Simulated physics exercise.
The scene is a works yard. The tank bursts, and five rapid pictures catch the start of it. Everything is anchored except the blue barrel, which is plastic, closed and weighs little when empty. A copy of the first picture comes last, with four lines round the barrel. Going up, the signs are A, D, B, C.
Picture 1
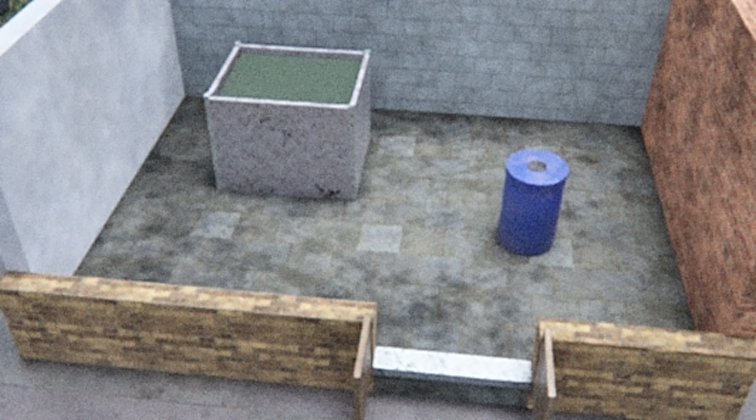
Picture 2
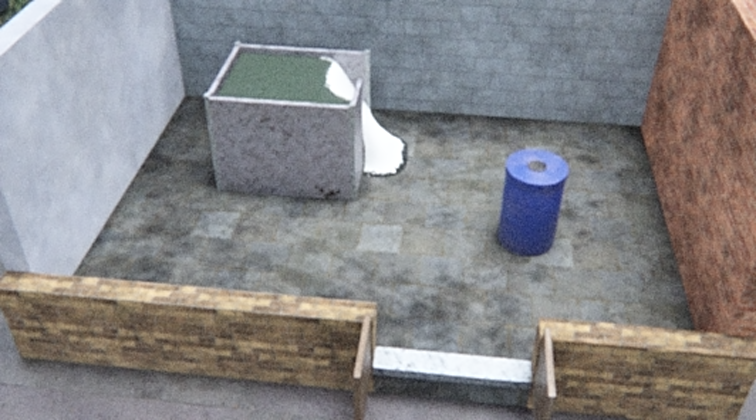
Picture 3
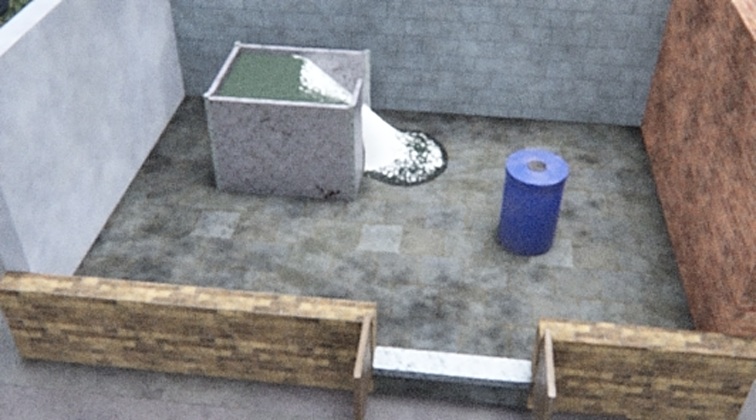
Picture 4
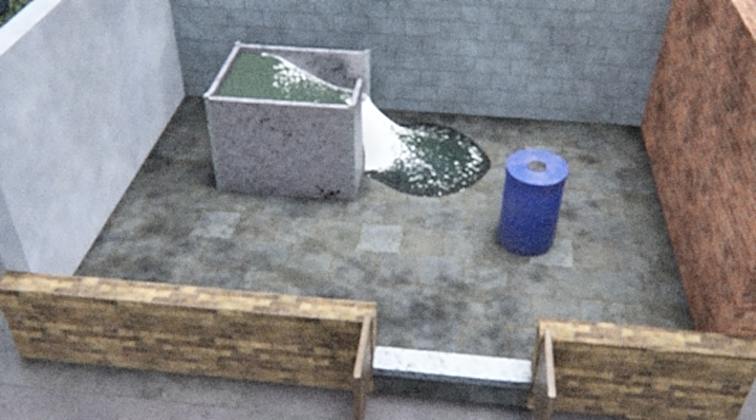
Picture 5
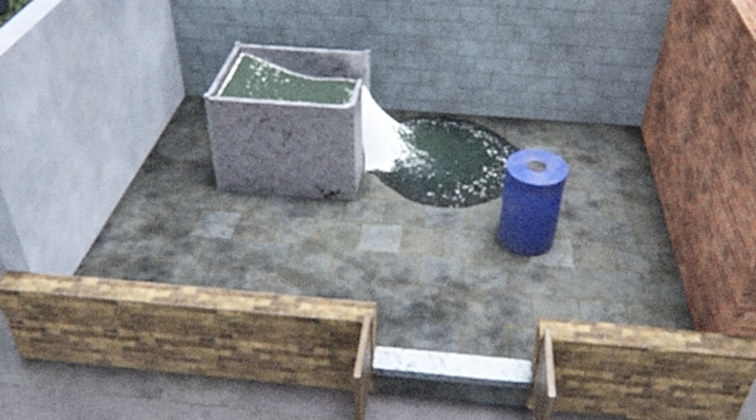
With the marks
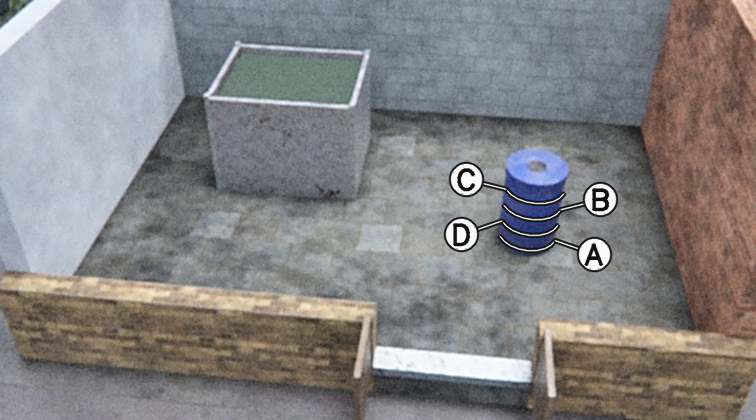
Water pours from the right side of a tank and spreads across the yard floor.
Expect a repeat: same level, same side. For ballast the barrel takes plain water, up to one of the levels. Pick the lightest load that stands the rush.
D.
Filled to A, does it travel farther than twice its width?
Yes, it does.
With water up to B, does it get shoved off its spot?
No.
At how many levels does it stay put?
Three.
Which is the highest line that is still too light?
Here it is line A.
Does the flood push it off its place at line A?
Yes, it does.
On the marked copy, A at (527, 250); B at (533, 219); C at (535, 203); D at (530, 235); from the bottom up A, D, B, C.
With A, it is washed out through the gate.
With B, it does not move.
With C, it does not move.
With D, it does not move.
